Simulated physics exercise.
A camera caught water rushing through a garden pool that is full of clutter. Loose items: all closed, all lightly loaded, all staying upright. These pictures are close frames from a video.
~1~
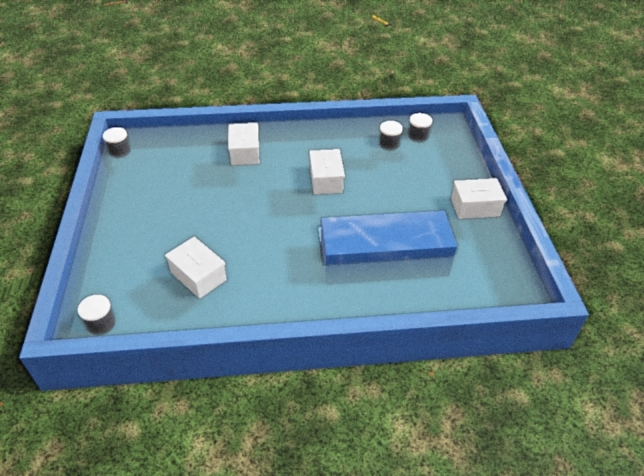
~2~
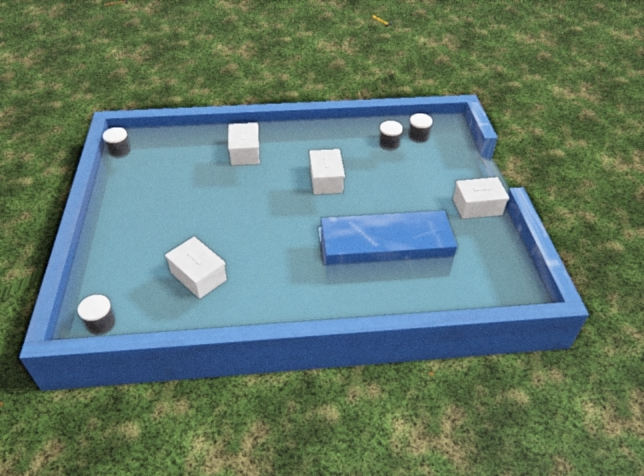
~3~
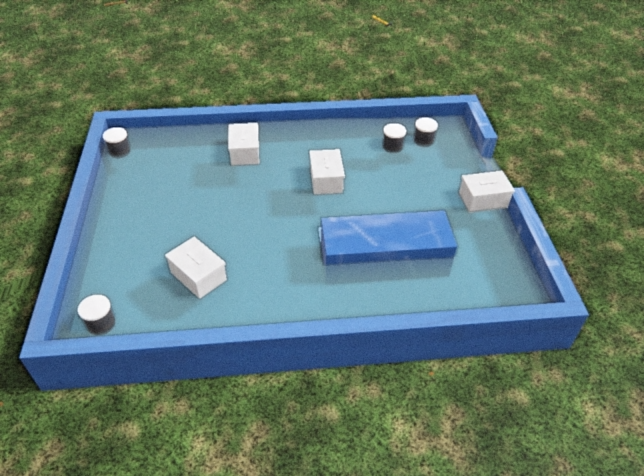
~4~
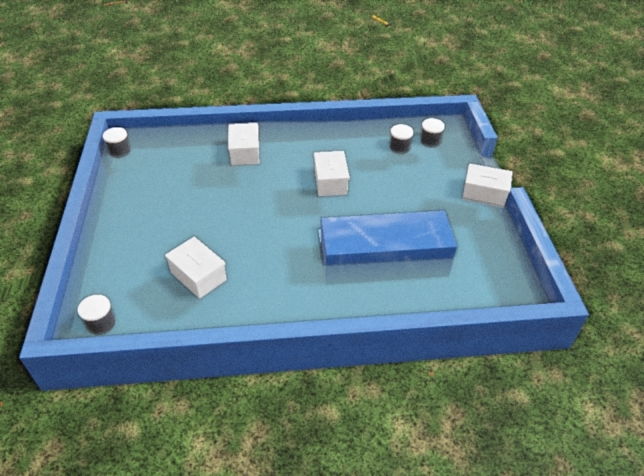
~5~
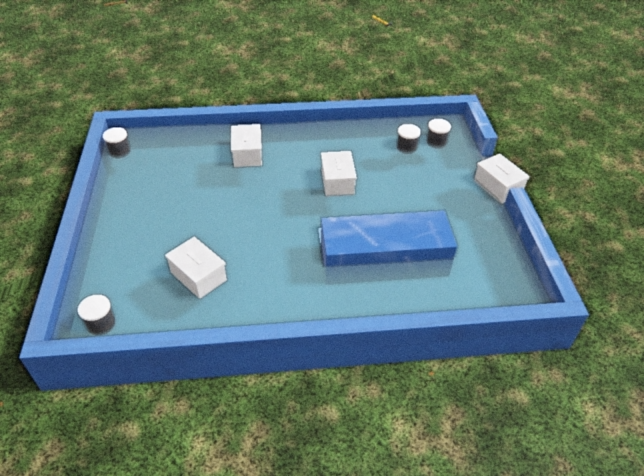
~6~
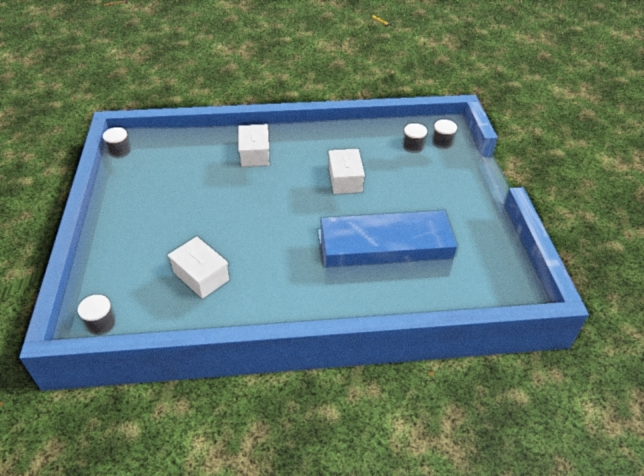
We see white boxes and dark, white-topped pails in a blue-walled pool as a gap opens in the right wall; the nearest box slides out through it and disappears, while several other items drift slightly right.
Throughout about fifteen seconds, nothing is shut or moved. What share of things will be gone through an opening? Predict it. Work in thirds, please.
That would be one to two thirds.
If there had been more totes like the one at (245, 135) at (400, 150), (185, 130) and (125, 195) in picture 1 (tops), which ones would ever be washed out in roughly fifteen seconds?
In order: Exits; never exits; never exits.
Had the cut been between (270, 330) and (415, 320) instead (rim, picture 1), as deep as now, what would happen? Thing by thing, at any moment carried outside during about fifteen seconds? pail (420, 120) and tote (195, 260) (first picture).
Held back, swept away.
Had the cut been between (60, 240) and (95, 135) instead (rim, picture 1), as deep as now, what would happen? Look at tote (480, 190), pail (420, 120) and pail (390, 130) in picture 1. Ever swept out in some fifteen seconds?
Retained, retained, retained.
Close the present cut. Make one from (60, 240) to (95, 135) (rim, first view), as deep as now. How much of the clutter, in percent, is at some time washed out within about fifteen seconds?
Some 60 per cent.
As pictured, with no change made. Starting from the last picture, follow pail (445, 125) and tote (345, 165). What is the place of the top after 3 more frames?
Around (470, 137) and (372, 162).
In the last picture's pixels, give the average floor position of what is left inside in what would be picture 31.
Mean floor position: Approx. (217, 231) px, last view.
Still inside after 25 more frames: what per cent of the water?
I'd estimate some 68 percent of the water stays.
A moment on, 1 of 8 are out; 7 afloat.
Next, 3 of 8 are out; 5 afloat.
Later, 4 of 8 are out; 4 afloat.
In the end, 4 of 8 are out; 4 afloat.
